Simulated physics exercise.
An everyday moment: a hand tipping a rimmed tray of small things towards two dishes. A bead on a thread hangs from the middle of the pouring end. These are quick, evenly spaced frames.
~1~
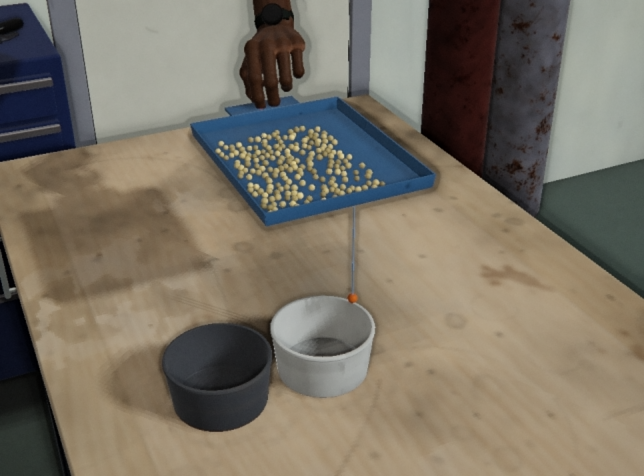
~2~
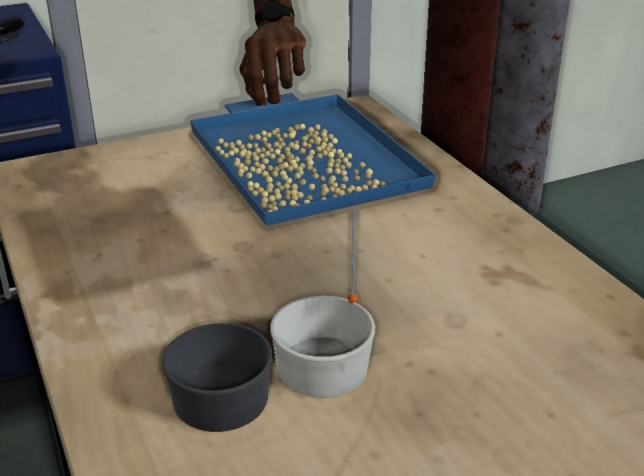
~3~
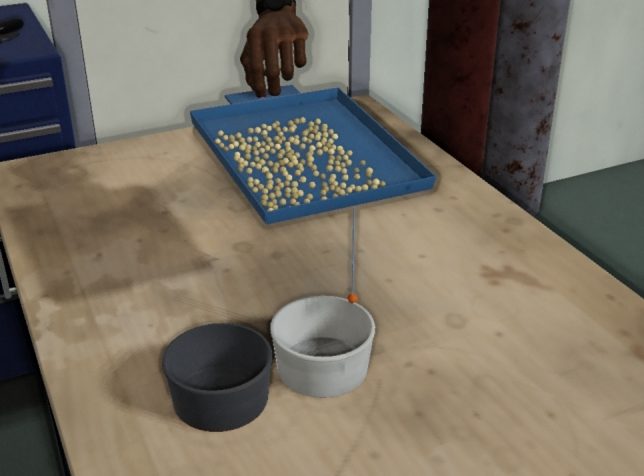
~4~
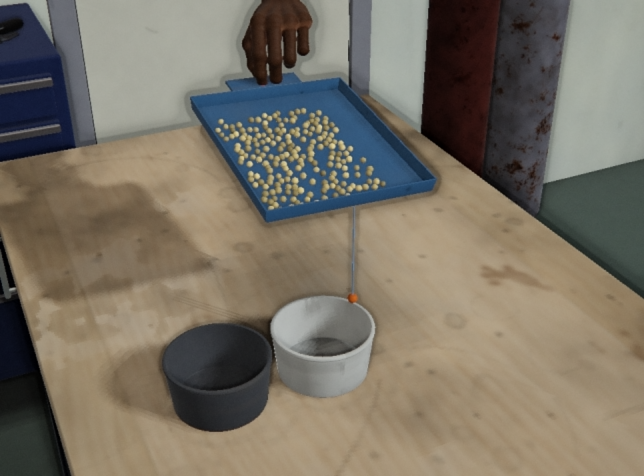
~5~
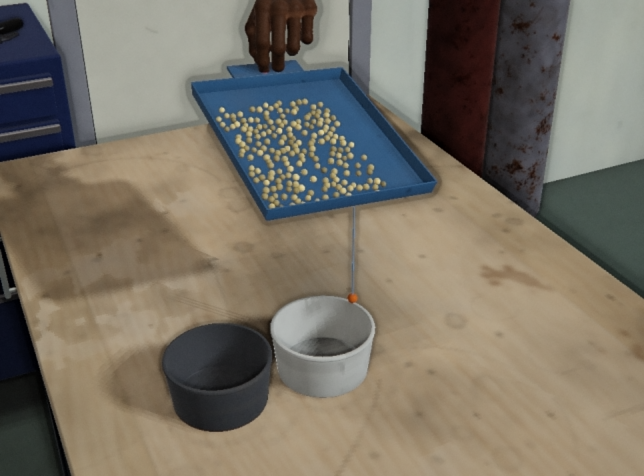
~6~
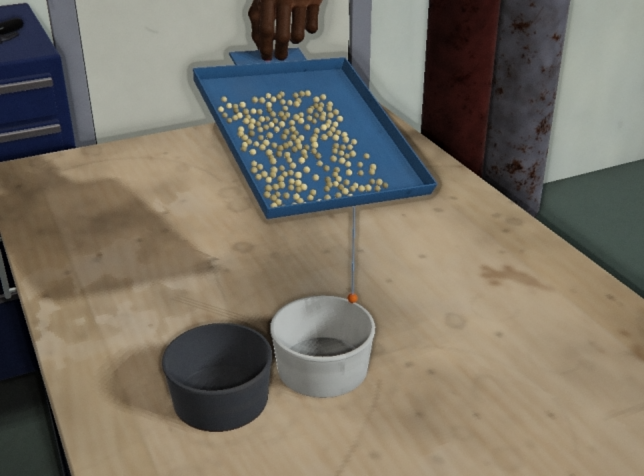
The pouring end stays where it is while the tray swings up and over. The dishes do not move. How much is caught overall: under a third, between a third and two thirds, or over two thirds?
Together they catch less than a third.
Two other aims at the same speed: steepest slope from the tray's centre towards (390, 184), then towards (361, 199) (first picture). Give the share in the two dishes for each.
The first gives 0 %, the second 30 %.
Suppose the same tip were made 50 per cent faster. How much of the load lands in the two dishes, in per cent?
Some 0 per cent.
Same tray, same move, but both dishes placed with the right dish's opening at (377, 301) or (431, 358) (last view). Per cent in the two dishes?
First some 40, then 10 per cent.
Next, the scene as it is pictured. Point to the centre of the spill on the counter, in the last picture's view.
Around (435, 359).
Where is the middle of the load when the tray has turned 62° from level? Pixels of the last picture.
Around (369, 186).
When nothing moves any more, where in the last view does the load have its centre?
Roughly at (428, 356).
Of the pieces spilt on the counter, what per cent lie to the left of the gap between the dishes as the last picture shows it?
About 0 per cent.
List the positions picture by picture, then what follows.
In the first picture, corners of the pouring end (266, 212) and (433, 174), level; middle of the load (293, 164), soya beans; left dish (237, 406); right dish (345, 372); bead on its thread (352, 298).
In the second picture, corners of the pouring end (266, 212) and (433, 174), level; middle of the load (293, 163).
In the third picture, corners of the pouring end (267, 211) and (434, 176), tipped barely, lowest at the right corner; middle of the load (293, 159).
In the fourth picture, corners of the pouring end (268, 210) and (434, 178), tipped a little, lowest at the right corner; middle of the load (294, 152).
In the fifth picture, corners of the pouring end (269, 208) and (435, 181), tipped a little, lowest at the right corner; middle of the load (295, 147).
In the sixth picture, corners of the pouring end (270, 207) and (435, 183), tipped clearly, lowest at the right corner; middle of the load (298, 142); left dish (237, 406); right dish (345, 372).
Just after the last frame, tray tipped steeply; almost all on the tray; just a few outside both; about a tenth in the air.
A moment on, tray tipped past a quarter turn; the larger part on the tray; about a tenth outside both; just a few in the air.
Further on, tray tipped past a quarter turn; about a tenth in the right dish; almost all outside both.
When it is over, tray tipped past a quarter turn; not one in the left dish; about a tenth in the right dish; almost all outside both.
